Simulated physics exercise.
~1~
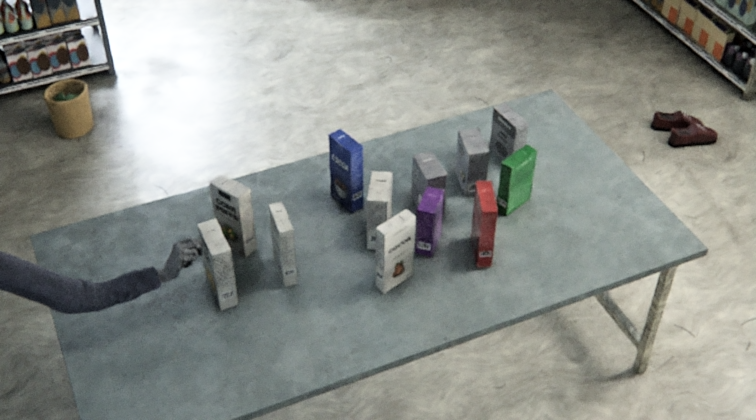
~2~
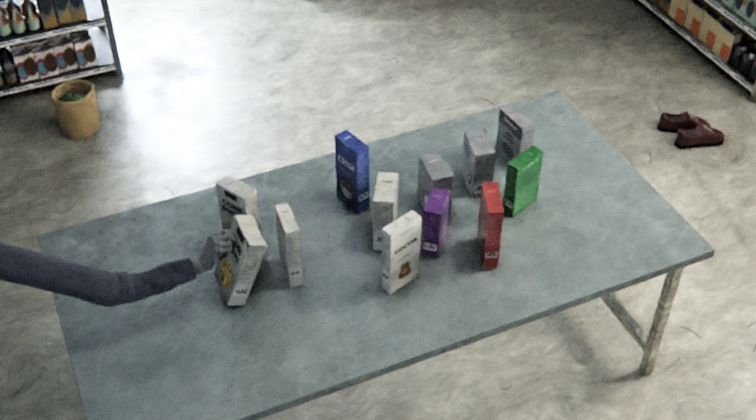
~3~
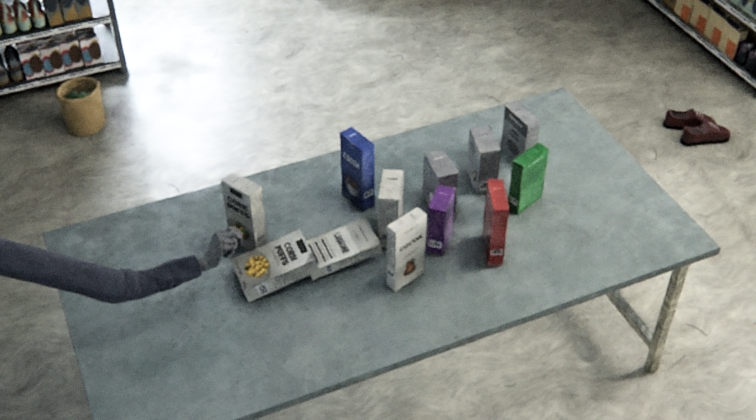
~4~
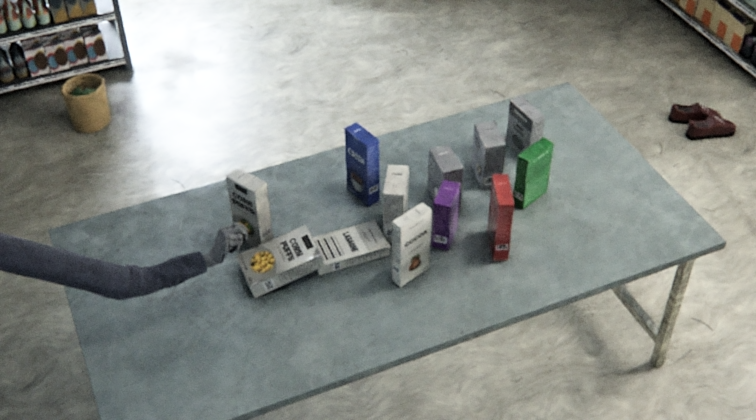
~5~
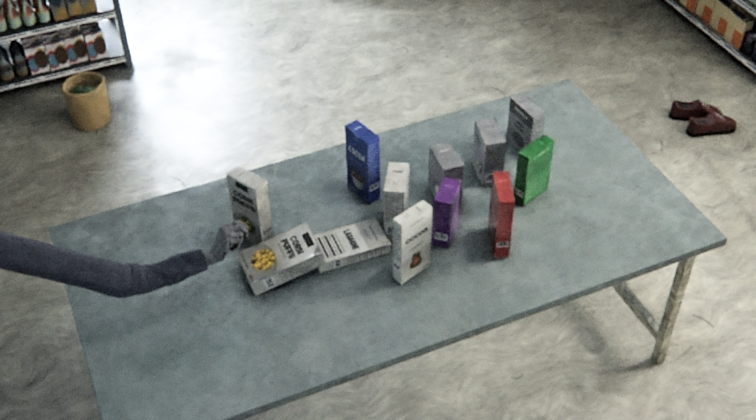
At the start, a dark-sleeved arm reaches in from the left toward a pale cereal box near the left end of a grey table, where about a dozen boxes stand at odd angles. The hand pushes the box, and it tips to the right toward a slim pale box beside it. Both topple and come to rest flat, end to end, just short of the next white box. The hand stays beside the fallen pair as the view sways slightly. At the end, the purple, red, blue and green boxes still stand, as do the remaining pale and grey ones.
